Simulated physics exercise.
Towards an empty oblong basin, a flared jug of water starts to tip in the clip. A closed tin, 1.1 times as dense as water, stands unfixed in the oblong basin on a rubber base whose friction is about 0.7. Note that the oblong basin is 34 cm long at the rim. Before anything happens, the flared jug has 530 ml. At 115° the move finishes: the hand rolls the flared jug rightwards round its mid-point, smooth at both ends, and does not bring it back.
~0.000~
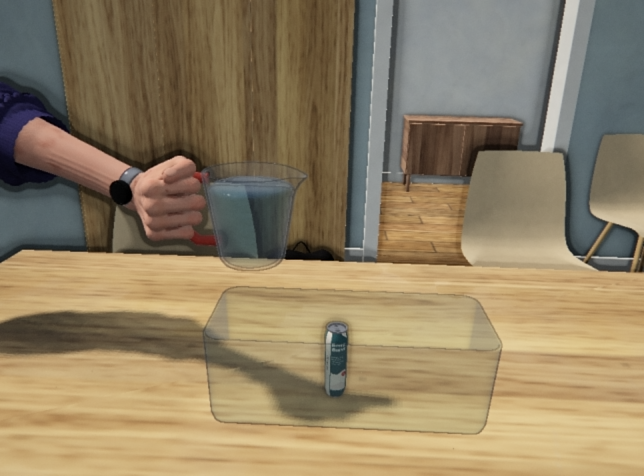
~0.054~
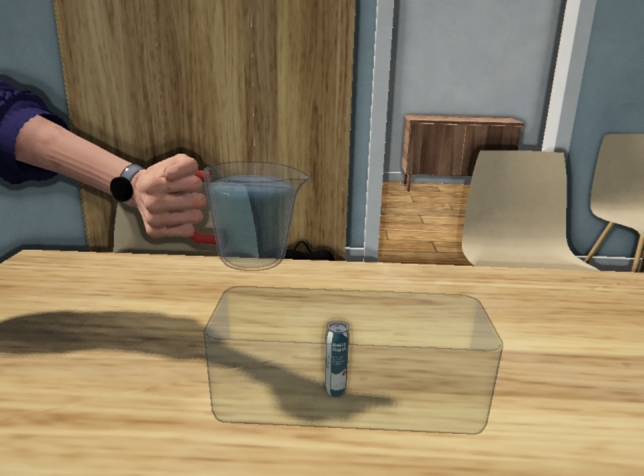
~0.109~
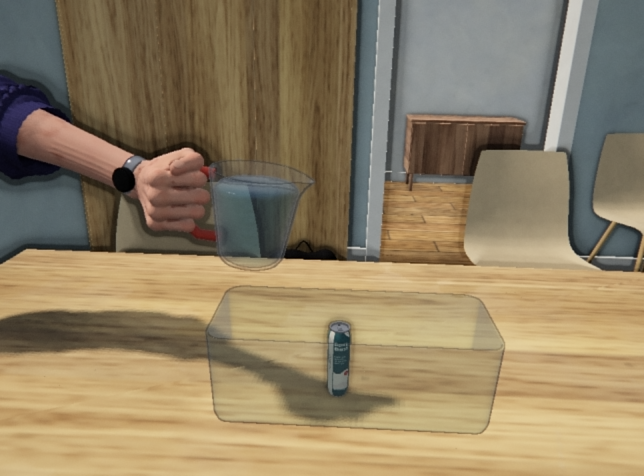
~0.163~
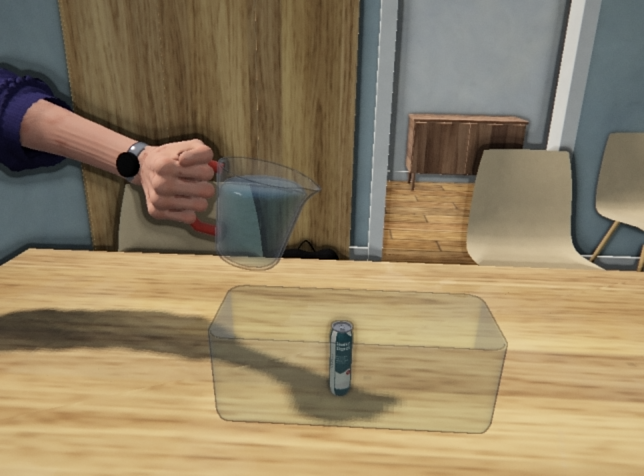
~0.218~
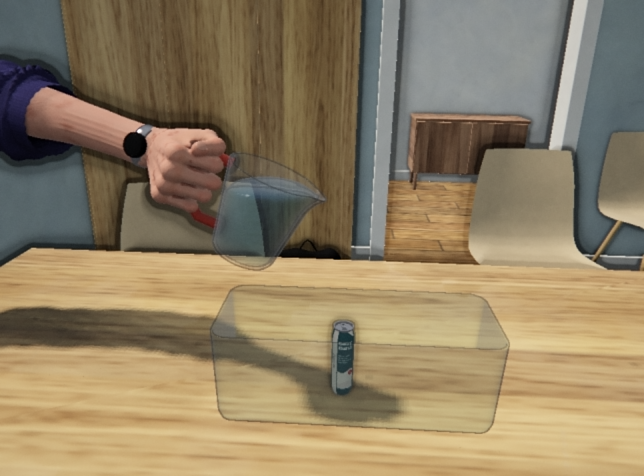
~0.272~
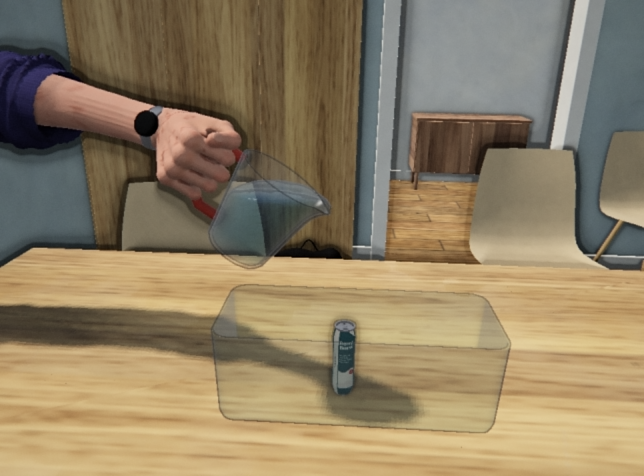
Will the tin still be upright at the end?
No.
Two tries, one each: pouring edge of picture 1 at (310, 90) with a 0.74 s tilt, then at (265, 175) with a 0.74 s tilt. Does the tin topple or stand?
Try 1: Still standing; try 2: Tipped over.
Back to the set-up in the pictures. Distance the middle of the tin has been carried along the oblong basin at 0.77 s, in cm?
Measured centre to centre, about 1 cm.
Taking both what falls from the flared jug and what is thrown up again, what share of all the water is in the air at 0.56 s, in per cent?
Around 26 in a hundred.
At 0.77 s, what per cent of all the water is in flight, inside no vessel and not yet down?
About 4 percent.
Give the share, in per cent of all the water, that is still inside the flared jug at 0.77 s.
About 3 percent.
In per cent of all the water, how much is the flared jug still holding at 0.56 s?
I'd put it near 42 percent.
By 0.56 s the tilt is 99° and 41 per cent is still to pour; the tin stands where it began.
By 0.77 s the tilt is 115° and 3 per cent is still to pour; the tin stands 1 cm from where it began.
By 1.00 s the tilt is 115° and 0 per cent is still to pour; the tin leans 51°.
By 1.24 s the tilt is 115° and 0 per cent is still to pour; the tin lies on its side.
At rest the tin lies on its side.
